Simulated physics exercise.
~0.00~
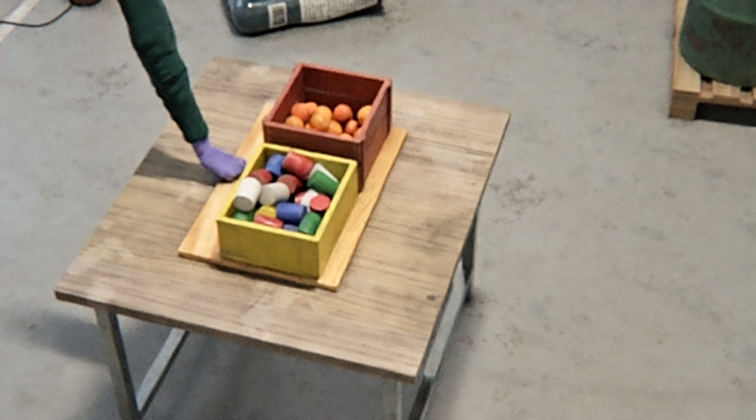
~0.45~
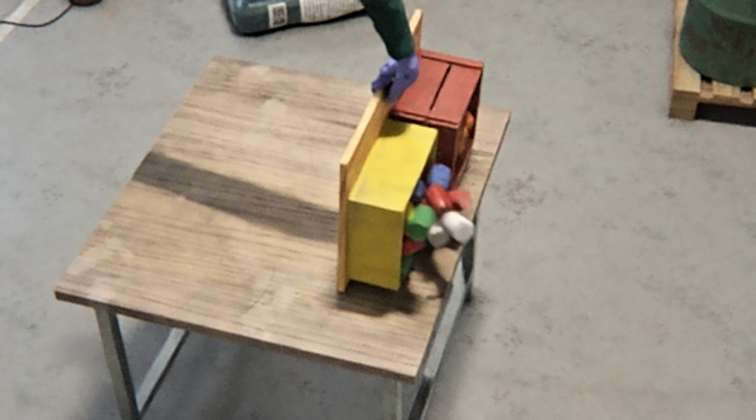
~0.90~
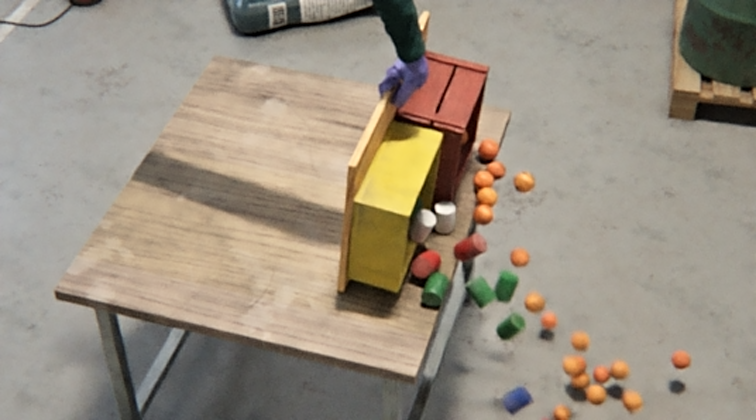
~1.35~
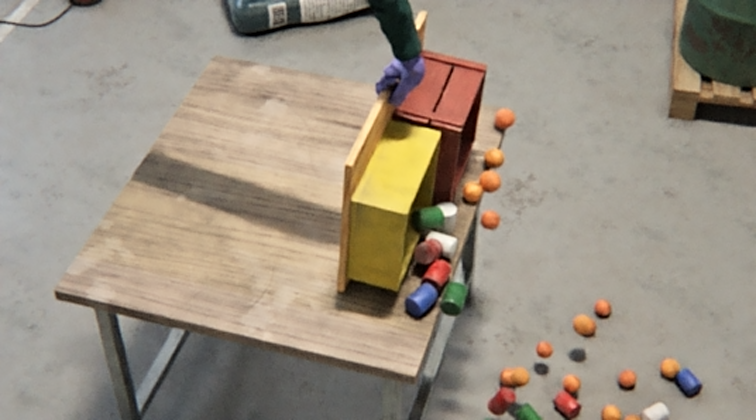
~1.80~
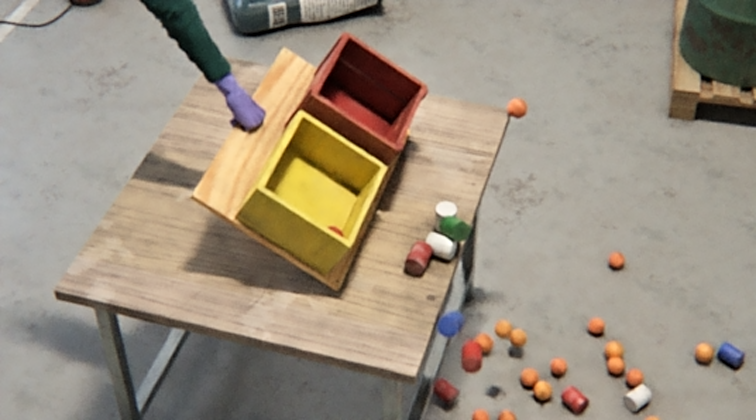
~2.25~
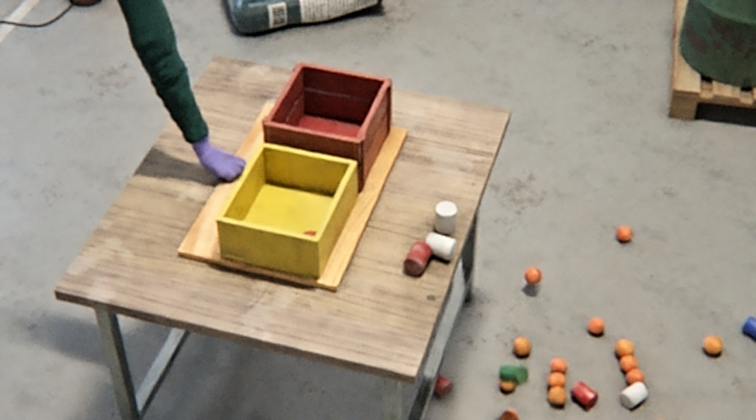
To begin with, a red crate of oranges and a yellow crate of coloured cylindrical jars sit on a board on a wooden table, with a purple-gloved hand at its left edge. The hand lifts that side until the board stands upright, and jars begin tumbling from the yellow crate. Oranges follow, and both loads spill over the table's right edge and scatter across the floor. The hand then lowers the board flat again. The red crate ends empty, the yellow one nearly so, with a few jars left on the tabletop.
